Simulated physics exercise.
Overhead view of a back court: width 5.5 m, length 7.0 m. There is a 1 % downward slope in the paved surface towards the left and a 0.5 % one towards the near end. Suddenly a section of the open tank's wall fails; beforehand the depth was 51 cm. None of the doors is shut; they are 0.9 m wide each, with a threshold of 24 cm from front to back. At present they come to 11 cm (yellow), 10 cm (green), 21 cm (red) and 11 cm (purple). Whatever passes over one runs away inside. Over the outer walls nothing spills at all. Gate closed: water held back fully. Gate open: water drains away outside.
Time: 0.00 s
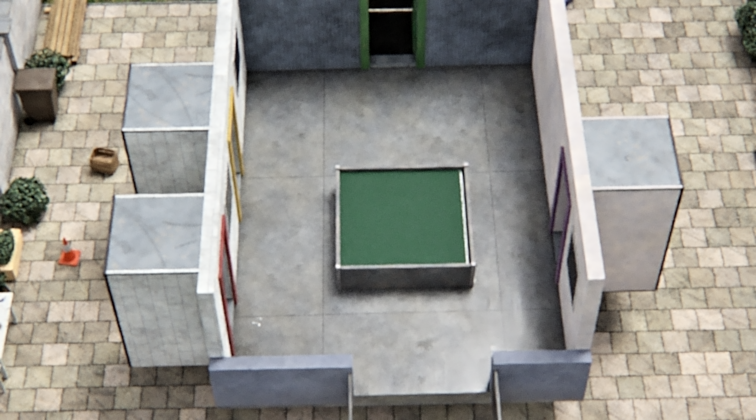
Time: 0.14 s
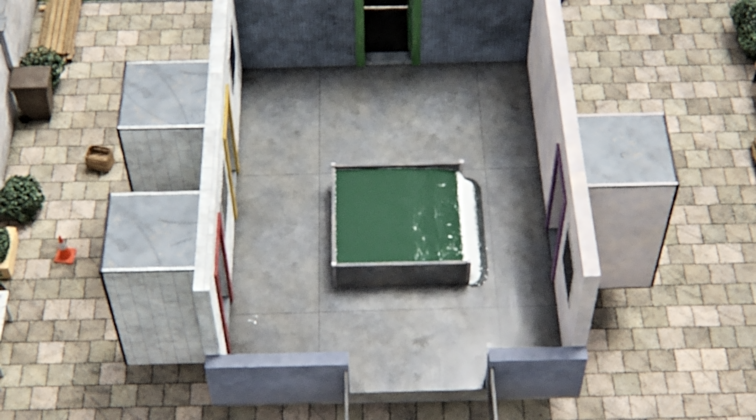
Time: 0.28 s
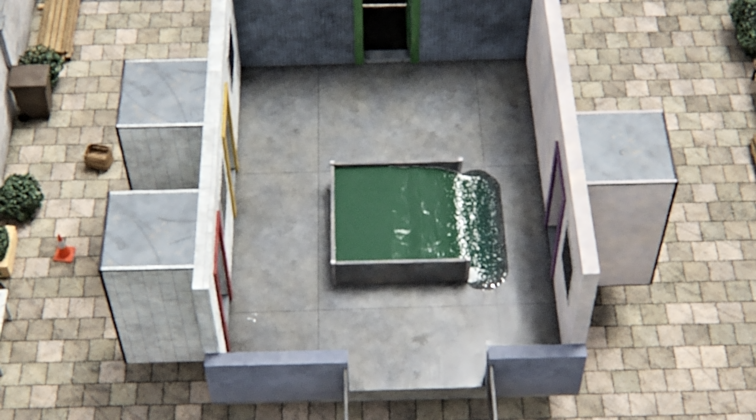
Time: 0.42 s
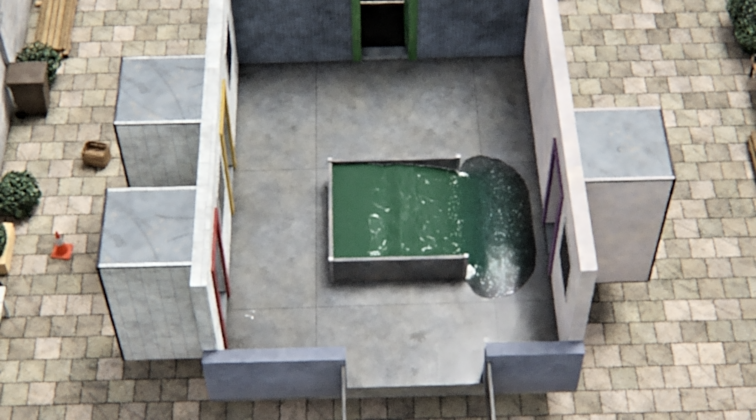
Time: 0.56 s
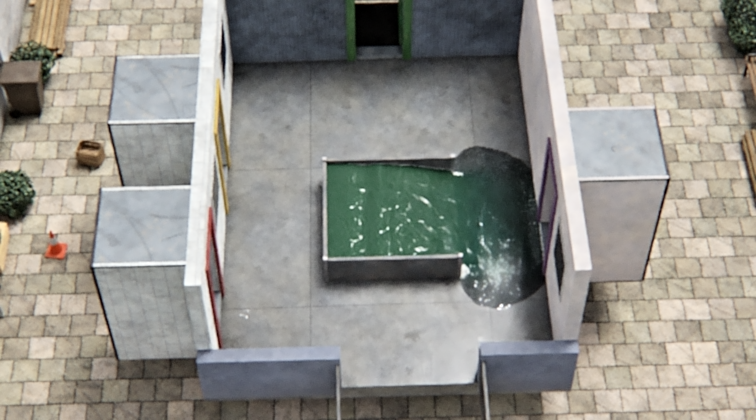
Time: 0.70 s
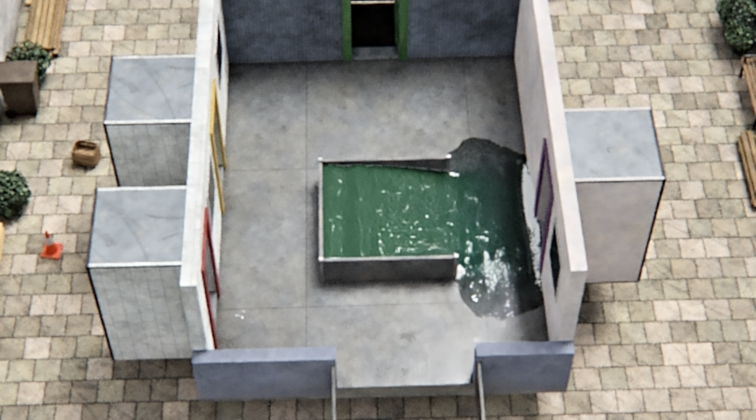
Green water poured out of the right side of an open tank in a walled grey court, spreading across the floor in a widening dark puddle that reached the wall by the purple door.
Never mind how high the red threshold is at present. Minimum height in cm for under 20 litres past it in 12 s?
Approx. 7 cm.
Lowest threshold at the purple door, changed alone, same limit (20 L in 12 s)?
Roughly 29 cm at the purple door.
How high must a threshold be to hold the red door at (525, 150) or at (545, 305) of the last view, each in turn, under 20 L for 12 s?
13.5 and 12.5 cm.
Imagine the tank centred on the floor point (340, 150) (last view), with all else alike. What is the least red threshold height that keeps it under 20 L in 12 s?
You'd need some 7.5 cm.
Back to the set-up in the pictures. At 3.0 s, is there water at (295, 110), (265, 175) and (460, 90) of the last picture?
In order: Untouched, untouched, soaked.
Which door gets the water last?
Door: Yellow.
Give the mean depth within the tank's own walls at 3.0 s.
I'd put it near 15 cm.
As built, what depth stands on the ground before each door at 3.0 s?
Centimetres: Yellow = 0, green = 1, red = 0, purple = 23.
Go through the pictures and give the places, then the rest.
Still water, 51 cm deep, in the open tank at (404, 218); the red door at (228, 293) is dry, in the first picture.
The front is at (482, 278), 0.3 m from the gap at (463, 225); 0.5 m2 of floor is wet, 51 cm left at the back, in the second picture.
Water pours out at (462, 224) and has run 0.6 m, to (502, 273); about 10 cm deep outside, 51 cm at the back, in the third picture.
Water pours out at (459, 222) and has run 1.2 m, to (530, 260); about 8 cm deep outside, 51 cm at the back, in the fourth picture.
The front is at (532, 174), 1.5 m from the gap at (454, 221); 4.0 m2 of floor is wet, 51 cm left at the back, in the fifth picture.
Water pours out at (450, 222) and has run 1.7 m, to (549, 253); about 8 cm deep outside, 51 cm at the back; 4.2 m in a straight line remain to the red door at (211, 286), in the sixth picture.
After 1.4 s water covers 15 % of the floor, deepest (34 cm) near (519, 218); it has not reached the red door.
After 3.0 s water covers 35 % of the floor, deepest (30 cm) near (546, 358); it has not reached the red door.
After 12.0 s water covers 95 % of the floor, deepest (12 cm) near (259, 377); 11 cm at the red door, 0 litres in over its 21 cm threshold.
At the red door as built, the water arrived by 5.0 s and peaked near 11 cm at 10.6 s.
Run again over the same 12 s with other heights there, 34 litres in over 6 cm, 5 litres over 8.5 cm. The limit of 20 litres is kept from about 7 cm up.
